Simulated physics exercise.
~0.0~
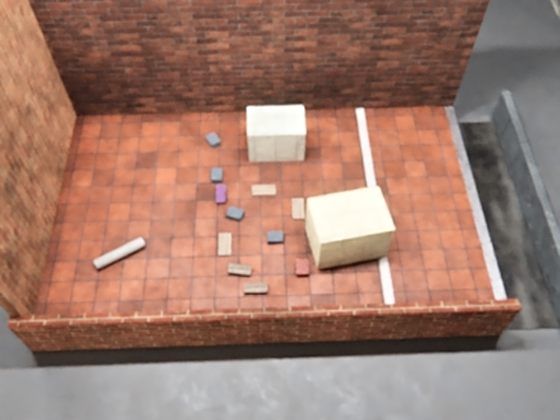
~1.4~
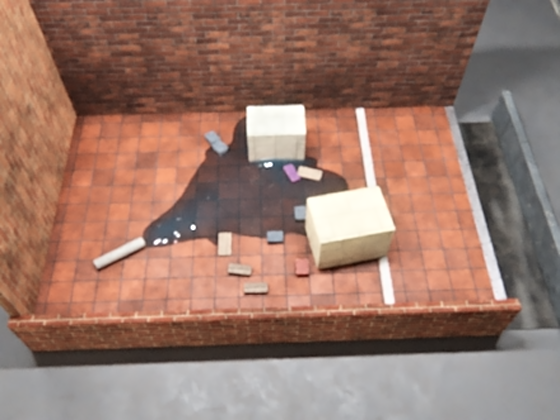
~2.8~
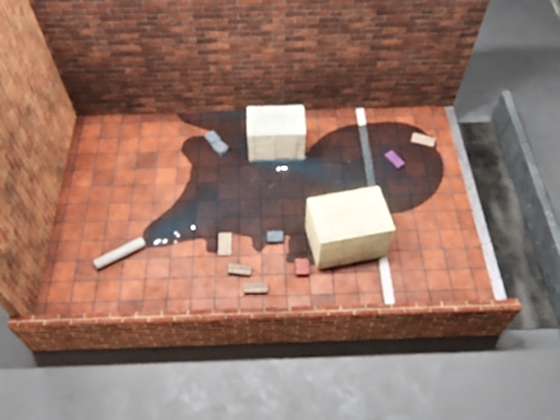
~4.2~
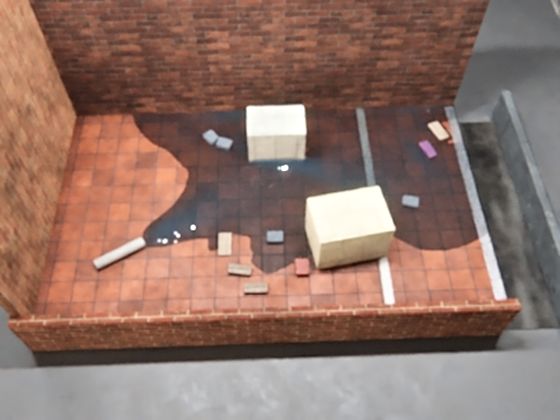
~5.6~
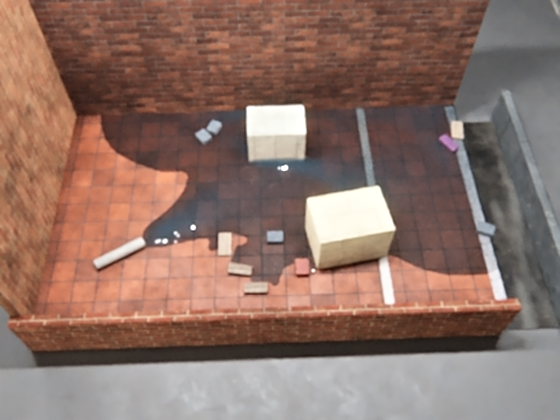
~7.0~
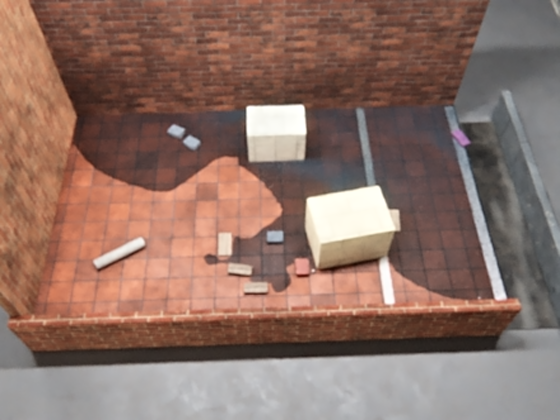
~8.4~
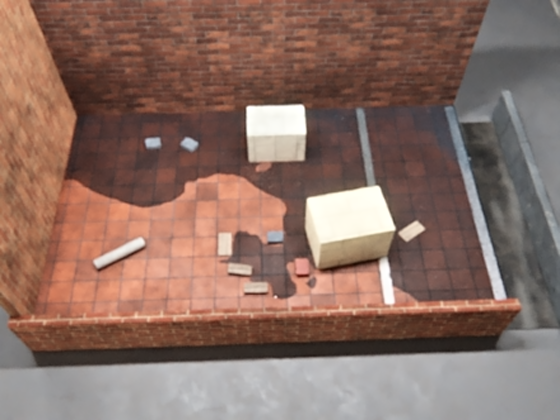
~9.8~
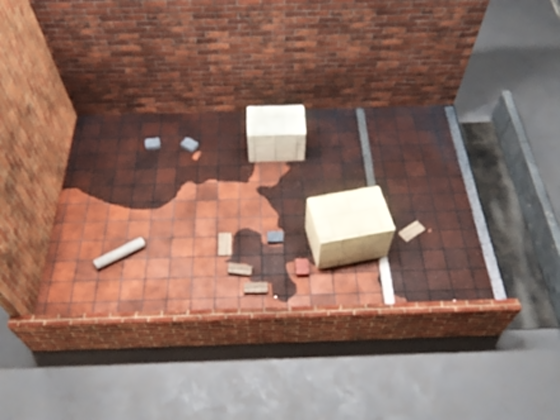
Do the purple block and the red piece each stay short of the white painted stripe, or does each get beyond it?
The two end differently. The purple block is carried past the stripe, while the red piece stays short of it.
